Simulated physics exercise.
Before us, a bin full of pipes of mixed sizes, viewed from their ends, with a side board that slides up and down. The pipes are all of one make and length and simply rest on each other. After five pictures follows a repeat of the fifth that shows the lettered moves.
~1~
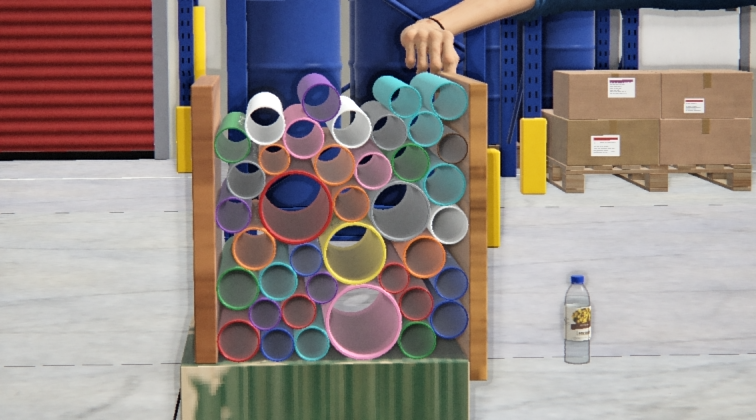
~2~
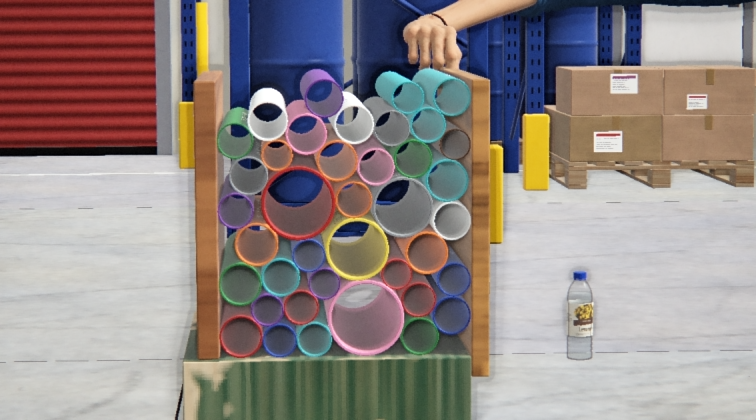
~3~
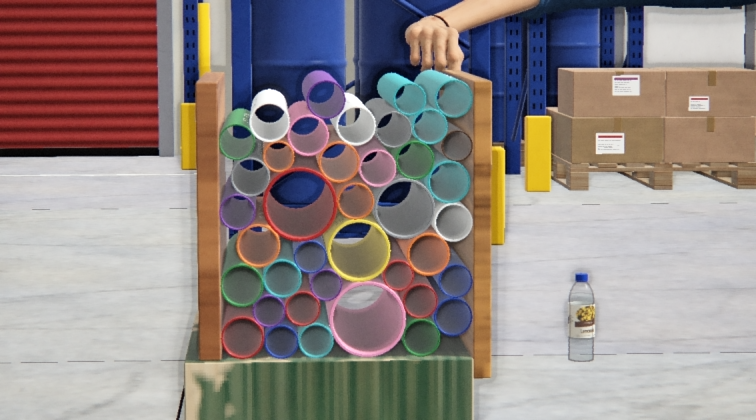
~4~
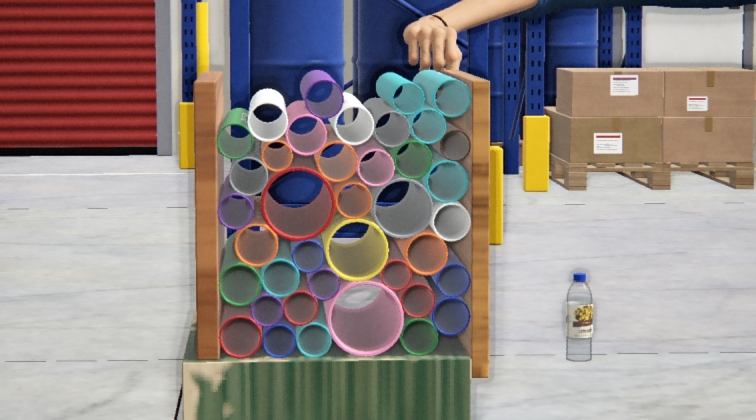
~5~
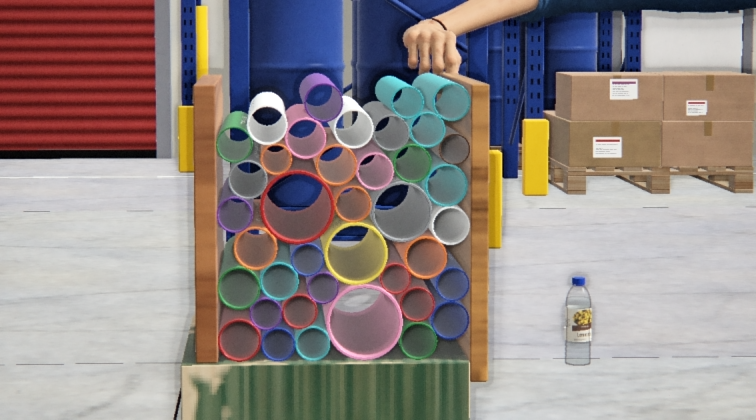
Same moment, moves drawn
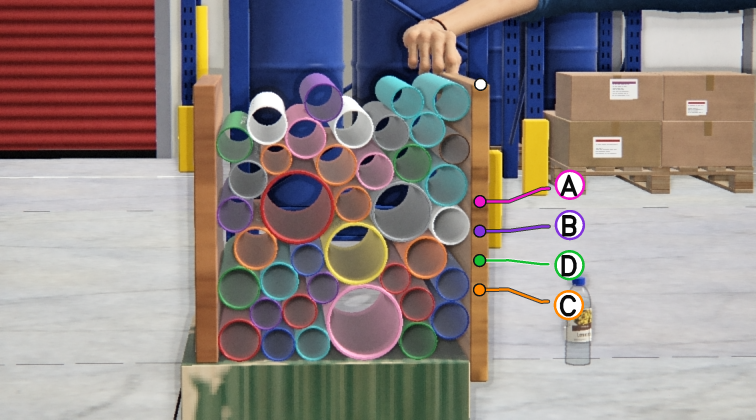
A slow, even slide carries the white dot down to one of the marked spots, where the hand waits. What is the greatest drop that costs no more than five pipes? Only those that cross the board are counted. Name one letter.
Slide it to A.
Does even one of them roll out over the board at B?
Yes, at B.
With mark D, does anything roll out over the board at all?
Yes.
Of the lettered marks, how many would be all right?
One of the four.
On the marked copy, A at (480, 202); B at (480, 231); C at (480, 290); D at (480, 261); the white dot at (481, 84).
Following A. Soon after the start, top of the board (470, 139).
Later, top of the board (470, 200).
In the end, top of the board (470, 201), four out over the board.
As for the rest, B more than five out over the board; C more than five out over the board; D more than five out over the board.
